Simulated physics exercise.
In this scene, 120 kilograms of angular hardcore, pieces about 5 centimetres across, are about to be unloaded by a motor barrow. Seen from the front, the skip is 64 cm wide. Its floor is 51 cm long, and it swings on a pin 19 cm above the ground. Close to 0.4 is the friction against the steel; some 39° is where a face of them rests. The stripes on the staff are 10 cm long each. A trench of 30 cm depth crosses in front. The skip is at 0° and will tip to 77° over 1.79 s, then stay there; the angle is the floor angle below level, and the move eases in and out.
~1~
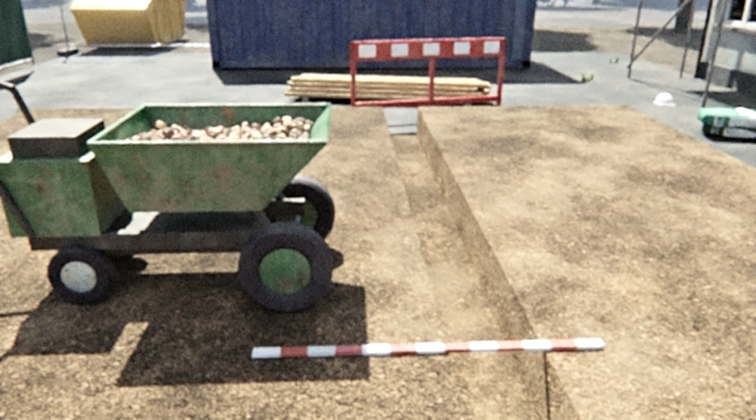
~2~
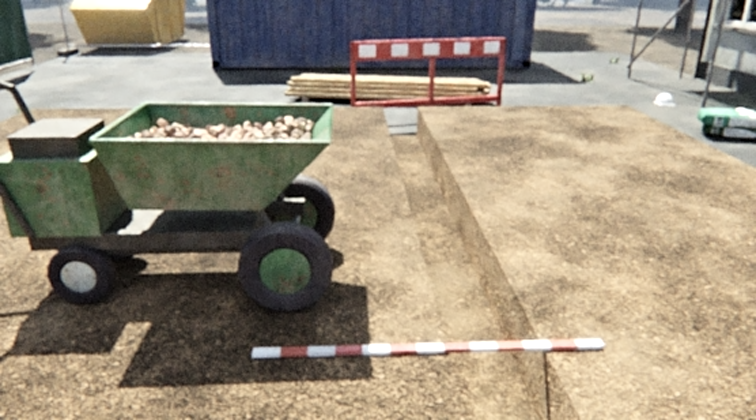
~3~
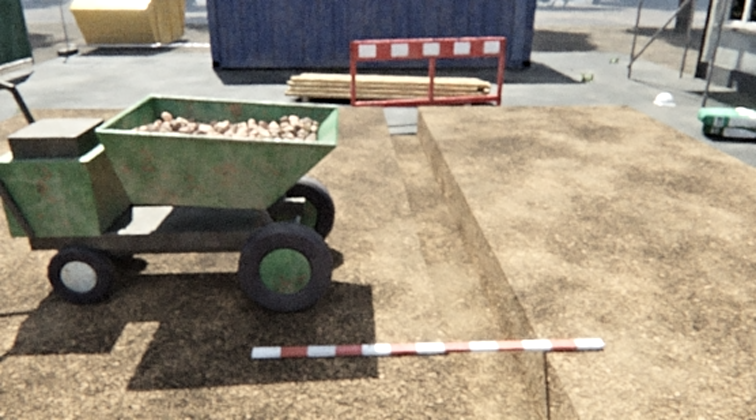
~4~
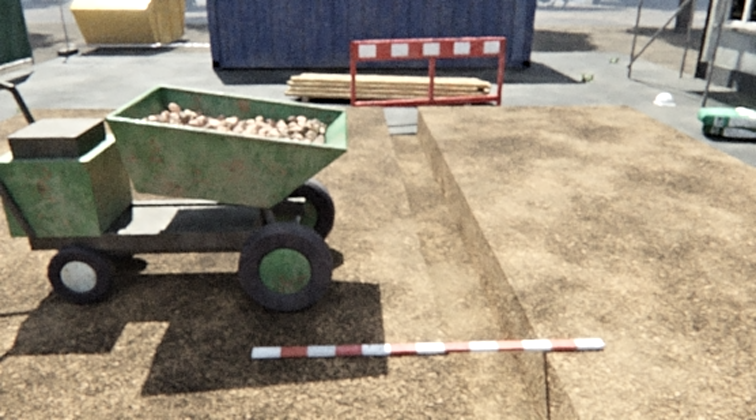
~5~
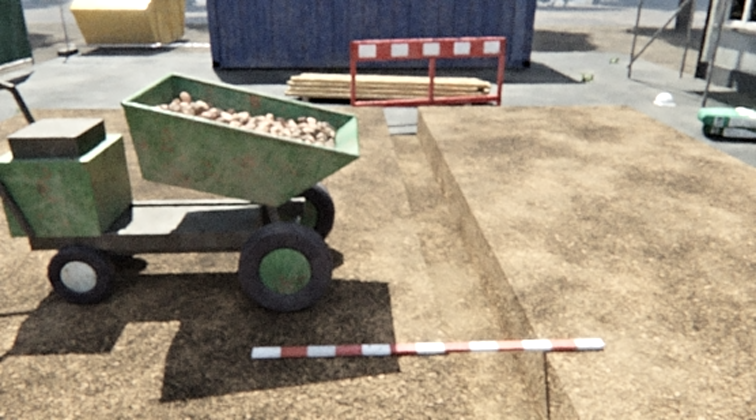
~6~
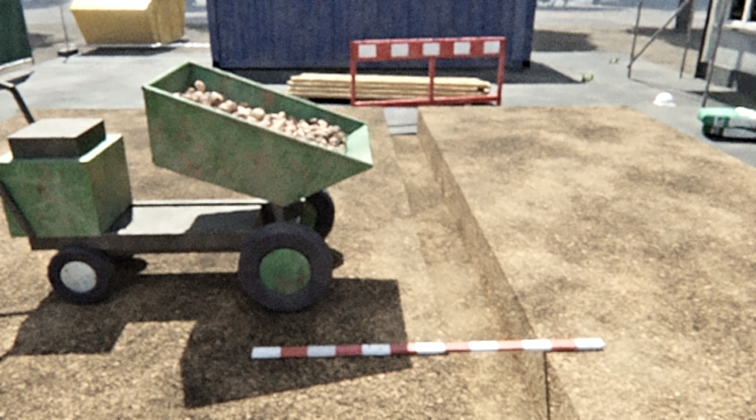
Green skip loaded with rounded stones rising at its left end and tilting down toward the right on a parked motor barrow beside a trench.
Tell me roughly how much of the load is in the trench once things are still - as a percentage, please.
I would put it at 100 %.
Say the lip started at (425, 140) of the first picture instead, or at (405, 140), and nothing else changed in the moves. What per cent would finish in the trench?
From the first place around 15 per cent, from the other around 55.
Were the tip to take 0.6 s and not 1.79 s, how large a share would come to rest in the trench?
Something close to 90 per cent.
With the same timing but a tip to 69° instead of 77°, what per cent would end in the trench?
Then roughly 100 percent.
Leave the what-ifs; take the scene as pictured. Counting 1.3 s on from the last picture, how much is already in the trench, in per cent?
Roughly 60 percent of the load.
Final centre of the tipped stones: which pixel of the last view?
Resting centre: About (463, 308).
Then, 0.7 s after the last picture the floor is at 65°, 100 % in the skip; the foremost stones are at (423, 230).
Then, 1.3 s after the last picture the floor is at 77°, 40 % in the skip, 1 % short of the trench, 59 % in the trench; the foremost stones are at (499, 320).
Then, 1.6 s after the last picture the floor is at 77°, 8 % in the skip, 1 % short of the trench, 90 % in the trench; the foremost stones are at (495, 313).
Then, 3.6 s after the last picture the floor is at 77°, 0 % in the skip, 100 % in the trench; the foremost stones are at (495, 313).
